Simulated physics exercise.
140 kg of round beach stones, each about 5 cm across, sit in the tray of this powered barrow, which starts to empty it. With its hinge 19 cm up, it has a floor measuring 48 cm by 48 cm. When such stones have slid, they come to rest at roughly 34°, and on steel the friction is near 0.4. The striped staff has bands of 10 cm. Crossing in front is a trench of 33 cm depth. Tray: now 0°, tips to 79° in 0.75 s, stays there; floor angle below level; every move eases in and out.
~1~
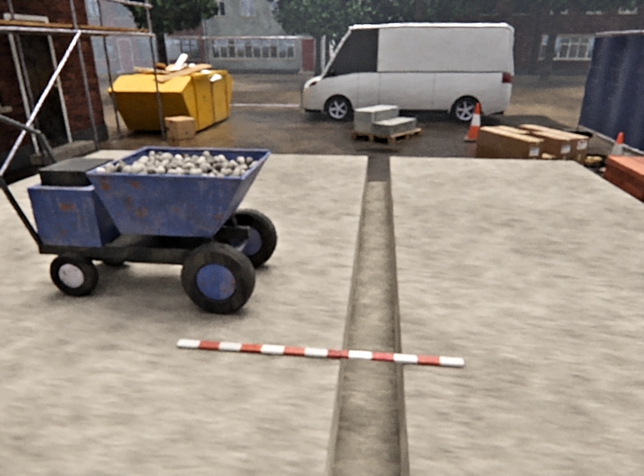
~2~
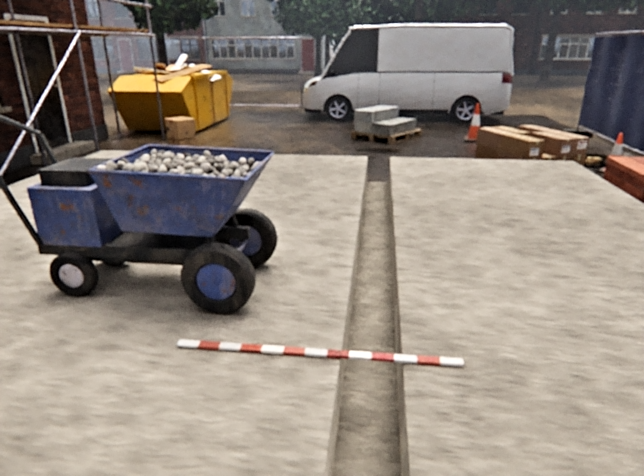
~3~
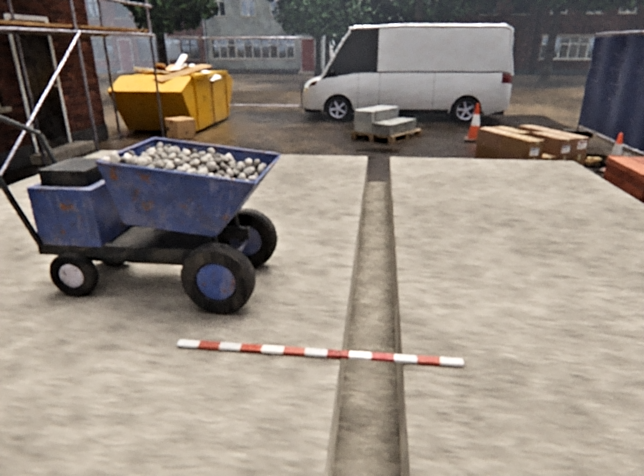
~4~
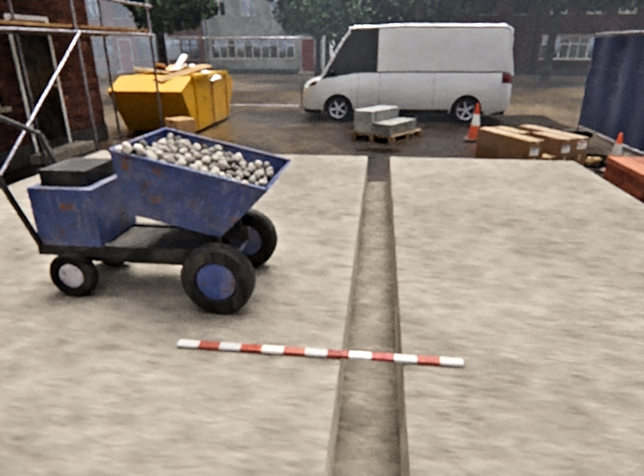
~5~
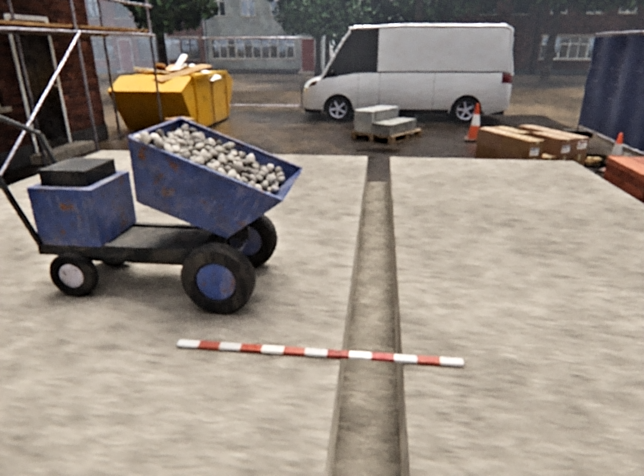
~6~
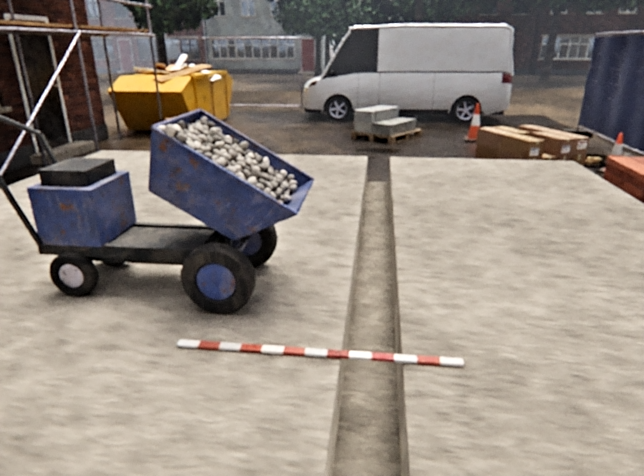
Building yard with parked white van, a blue powered barrow's tray of pale stones tilting steadily toward a trench beyond a striped staff.
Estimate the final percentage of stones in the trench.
I would say 90 percent.
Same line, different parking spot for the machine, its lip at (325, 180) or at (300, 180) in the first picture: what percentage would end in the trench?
About 10 and 30 per cent.
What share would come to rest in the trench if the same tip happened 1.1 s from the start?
Expected share: Around 95%.
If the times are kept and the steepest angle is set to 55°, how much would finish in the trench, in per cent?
About 40%.
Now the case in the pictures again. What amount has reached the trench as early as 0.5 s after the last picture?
Some 50 per cent.
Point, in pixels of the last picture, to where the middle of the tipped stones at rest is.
Their centre sits close to (375, 324).
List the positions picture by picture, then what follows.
In the first picture, the tray is at 0°, its lip at (241, 179); the top of the load is at (173, 161).
The second picture shows lip at (245, 180), floor tilted 2°, highest stones at (170, 159).
The third picture shows lip at (254, 184), floor tilted 6°, highest stones at (162, 152).
In the fourth picture, the tray is at 13°, its lip at (267, 190); the top of the load is at (167, 143).
The fifth picture shows lip at (282, 201), floor tilted 21°, highest stones at (178, 134).
In the sixth picture, the tray is at 31°, its lip at (296, 214); the top of the load is at (197, 127).
Then, 0.2 s after the last picture the floor is at 66°, 100 % in the tray; the foremost stones are at (334, 245).
Then, 0.5 s after the last picture the floor is at 79°, 46 % in the tray, 2 % short of the trench, 49 % in the trench, 3 % past the trench; the foremost stones are at (413, 303).
Then, 0.9 s after the last picture the floor is at 79°, 10 % in the tray, 2 % short of the trench, 79 % in the trench, 9 % past the trench; the foremost stones are at (536, 303).
Then, 2.8 s after the last picture the floor is at 79°, 0 % in the tray, 1 % short of the trench, 90 % in the trench, 9 % past the trench; the foremost stones are past the picture's edge.
